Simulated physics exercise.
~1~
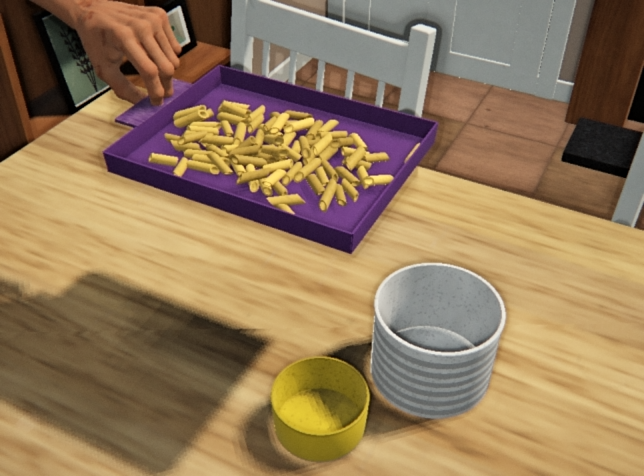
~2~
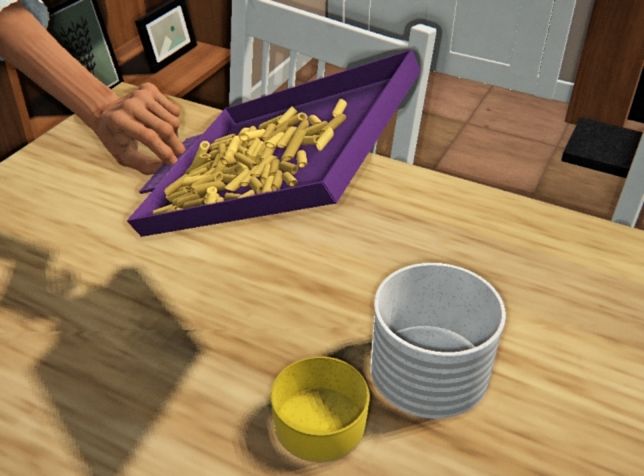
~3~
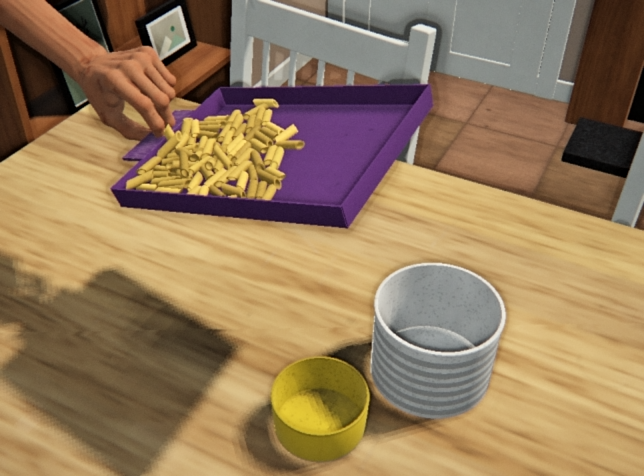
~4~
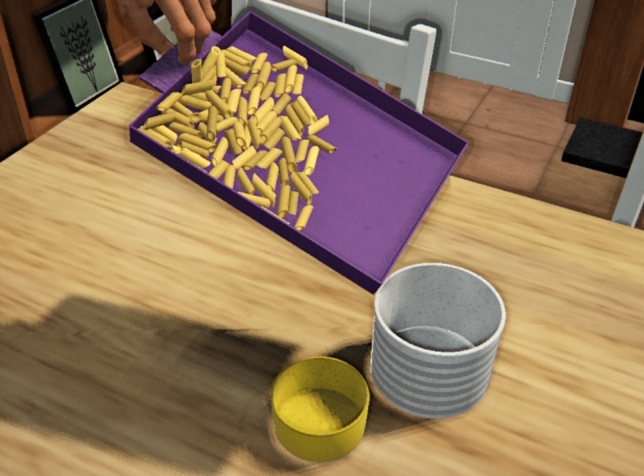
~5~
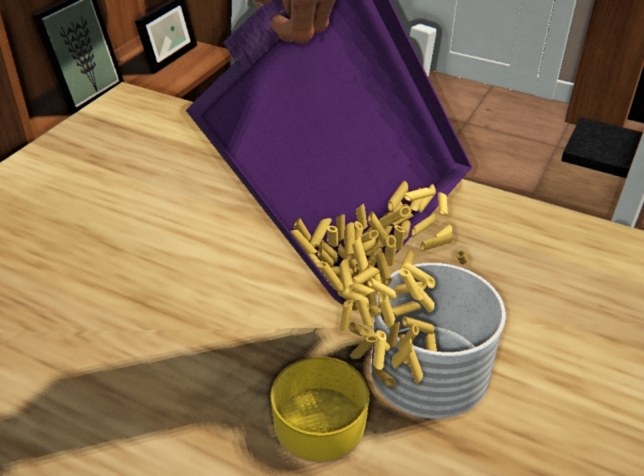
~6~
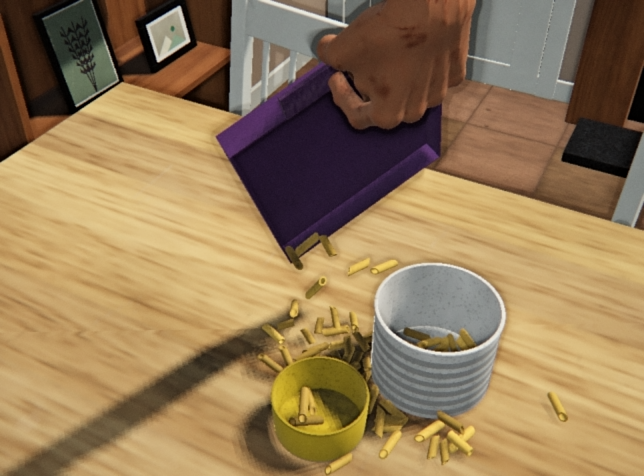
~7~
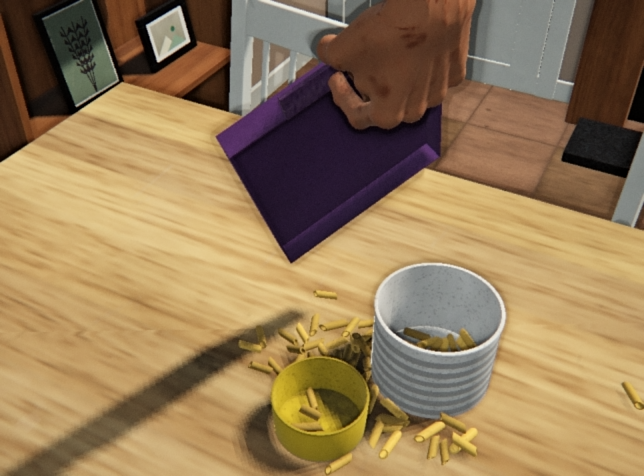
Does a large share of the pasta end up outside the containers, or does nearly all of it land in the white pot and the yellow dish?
A large share ends up outside, mostly scattered on the table around the containers. The white pot also catches a good portion, while the yellow dish gets only a few pieces.
A purple tray of dry pasta tubes, held by a hand at its left end, tips so that its right side rises and the pieces slide into a heap on the left. The tray then eases back towards level, with the pasta still bunched at that end. Next it moves to the right and tilts the other way, towards a white pot and a small yellow dish on the wooden table. The pasta pours over the low edge in a thick stream as the hand turns the tray past upright. Some lands in the pot and a few pieces in the dish, but many lie scattered around them.
